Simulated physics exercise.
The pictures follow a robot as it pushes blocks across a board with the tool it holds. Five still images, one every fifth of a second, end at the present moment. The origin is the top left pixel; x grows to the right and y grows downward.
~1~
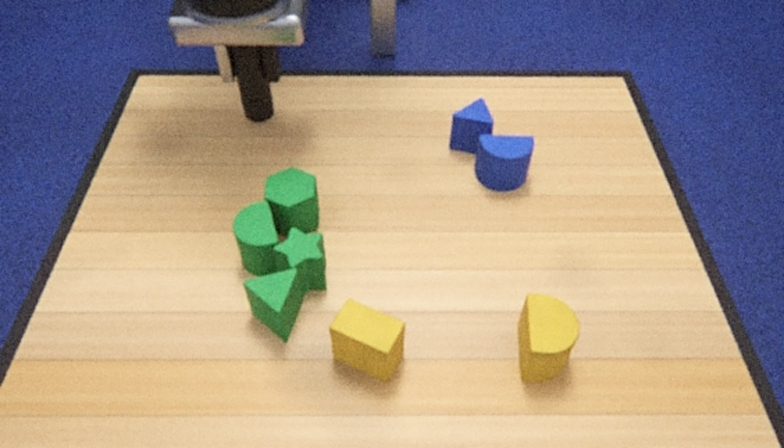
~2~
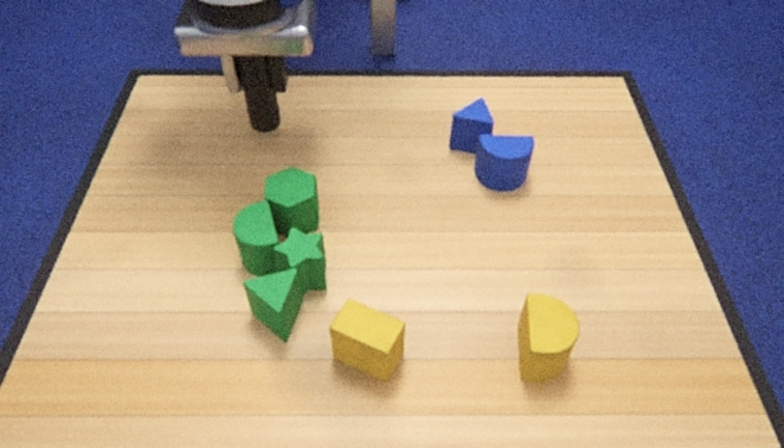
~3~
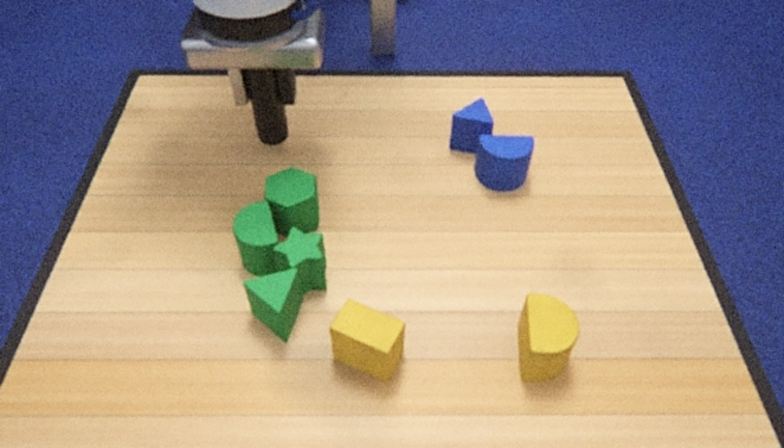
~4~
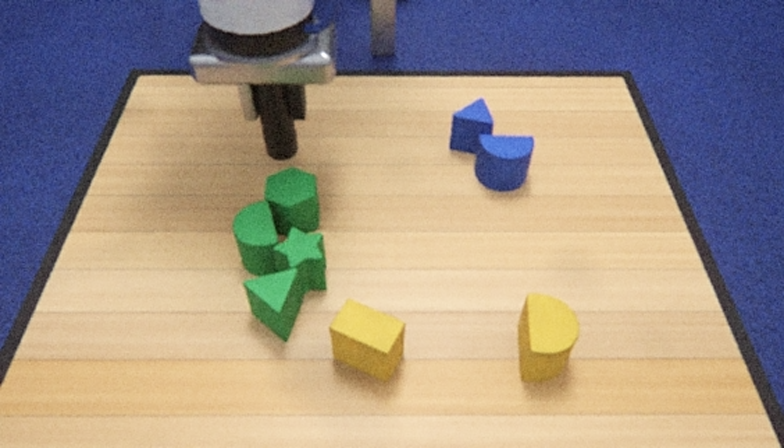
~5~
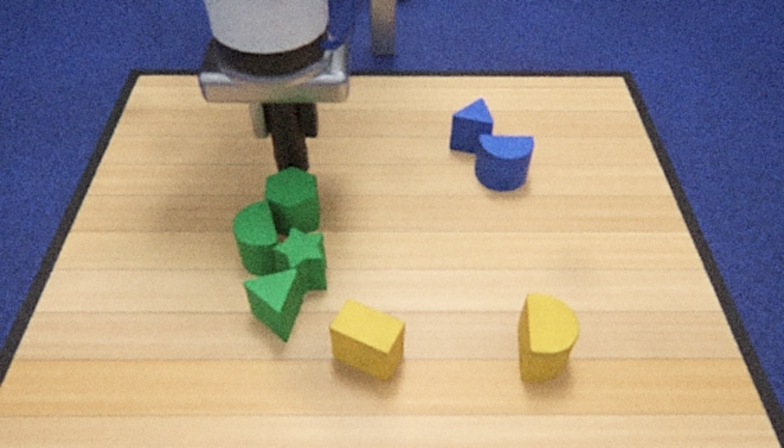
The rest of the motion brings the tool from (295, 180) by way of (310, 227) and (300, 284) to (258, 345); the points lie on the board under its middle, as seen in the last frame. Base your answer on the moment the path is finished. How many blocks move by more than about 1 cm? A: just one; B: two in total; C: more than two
My pick is C.
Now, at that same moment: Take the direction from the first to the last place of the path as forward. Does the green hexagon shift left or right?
Rightward.
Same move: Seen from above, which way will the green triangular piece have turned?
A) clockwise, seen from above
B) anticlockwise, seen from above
I choose A.
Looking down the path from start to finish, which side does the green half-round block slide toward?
Rightward.
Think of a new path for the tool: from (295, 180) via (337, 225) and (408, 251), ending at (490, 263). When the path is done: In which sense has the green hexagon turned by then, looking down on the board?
With the clock.
What follows on the original path. One third of the way, tool (309, 216); green half-round block (231, 241), turned 20° anticlockwise; green triangular piece (275, 290), turned 20° clockwise; green hexagon (275, 221), turned 65° clockwise; green star-shaped block (298, 255), turned 30° anticlockwise.
Two thirds of the way, tool (298, 273); green half-round block (199, 253), turned 15° clockwise; green triangular piece (276, 319), turned 50° clockwise; green hexagon (245, 261); green star-shaped block (293, 284), turned 90° anticlockwise.
At the end, tool (255, 334); green half-round block (189, 253), turned 45° clockwise; green triangular piece (263, 386), turned 20° clockwise; green hexagon (220, 279), turned 150° clockwise; green star-shaped block (267, 345), turned 120° anticlockwise.
